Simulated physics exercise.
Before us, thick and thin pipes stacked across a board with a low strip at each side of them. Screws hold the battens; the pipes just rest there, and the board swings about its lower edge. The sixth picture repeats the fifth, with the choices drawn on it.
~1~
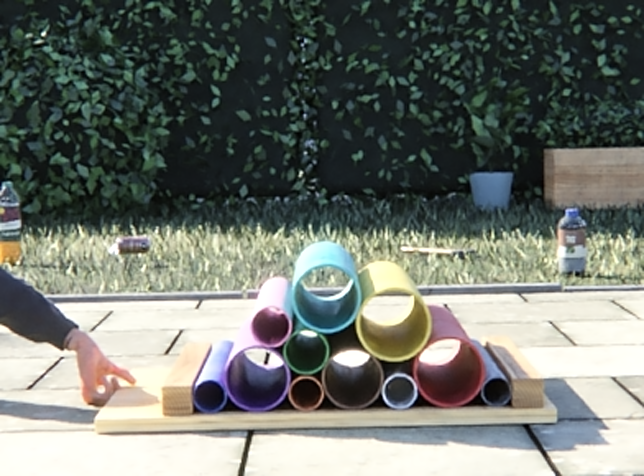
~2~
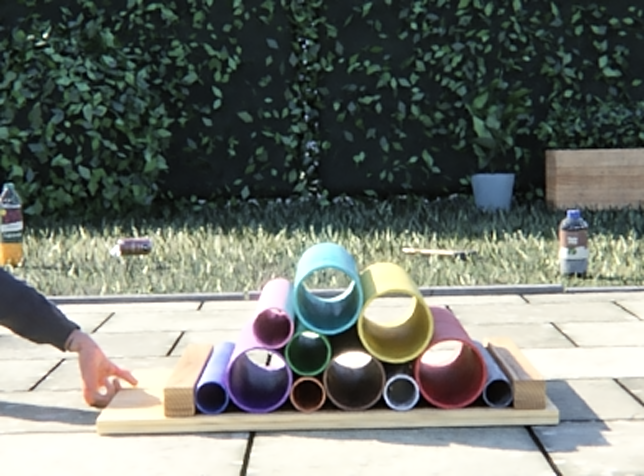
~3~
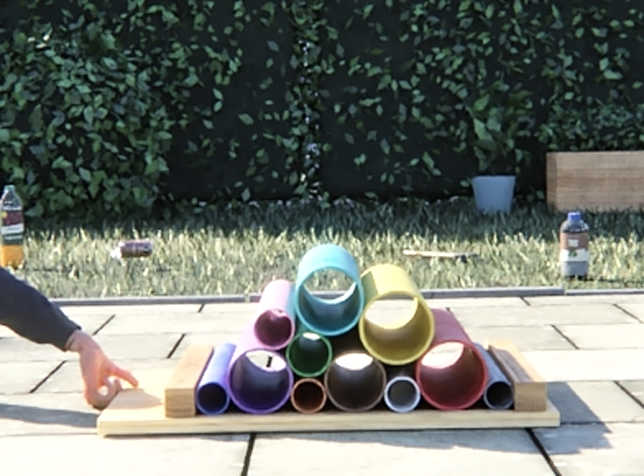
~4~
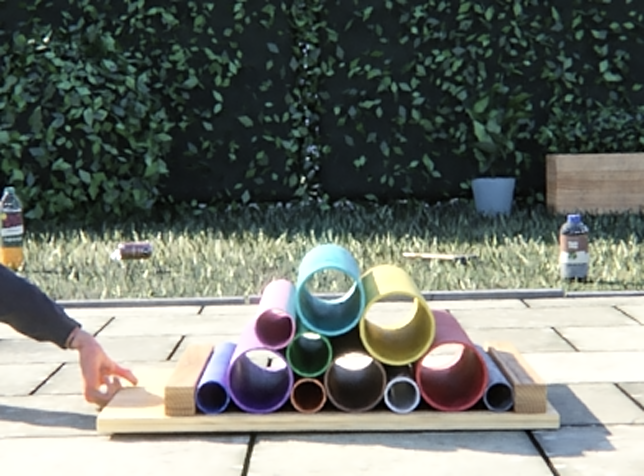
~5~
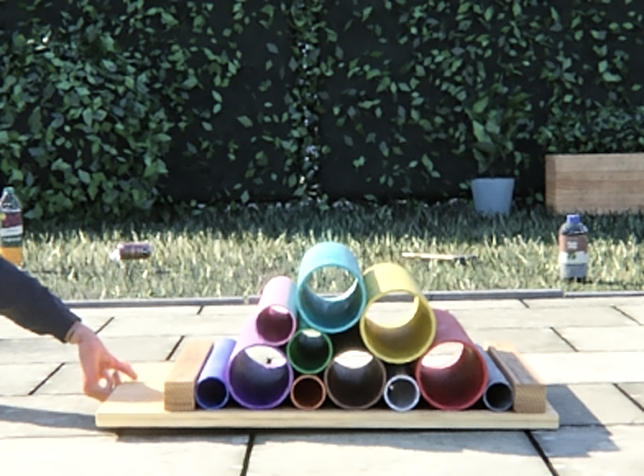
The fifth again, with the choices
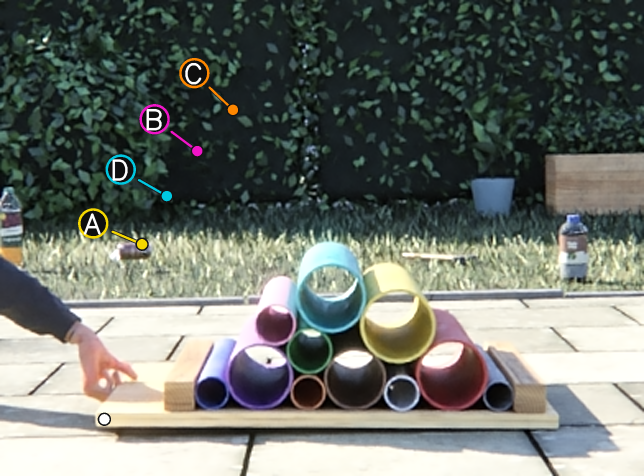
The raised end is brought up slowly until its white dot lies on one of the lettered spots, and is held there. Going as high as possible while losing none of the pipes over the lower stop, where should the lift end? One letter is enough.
Raise it to B.
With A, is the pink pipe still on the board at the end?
Yes, with A.
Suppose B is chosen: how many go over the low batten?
At B the number is none.
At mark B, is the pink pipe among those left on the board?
The pink pipe: Yes.
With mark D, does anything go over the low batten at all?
At D: No.
On the marked copy, A at (142, 244); B at (197, 151); C at (233, 110); D at (167, 196); the white dot at (105, 420).
Taking B. A third of the way, board at 20°.
Two thirds of the way, board at 38°.
When it is over, board at 38°, none over the low batten.
As for the rest, A none over the low batten; C seven over the low batten; D none over the low batten.
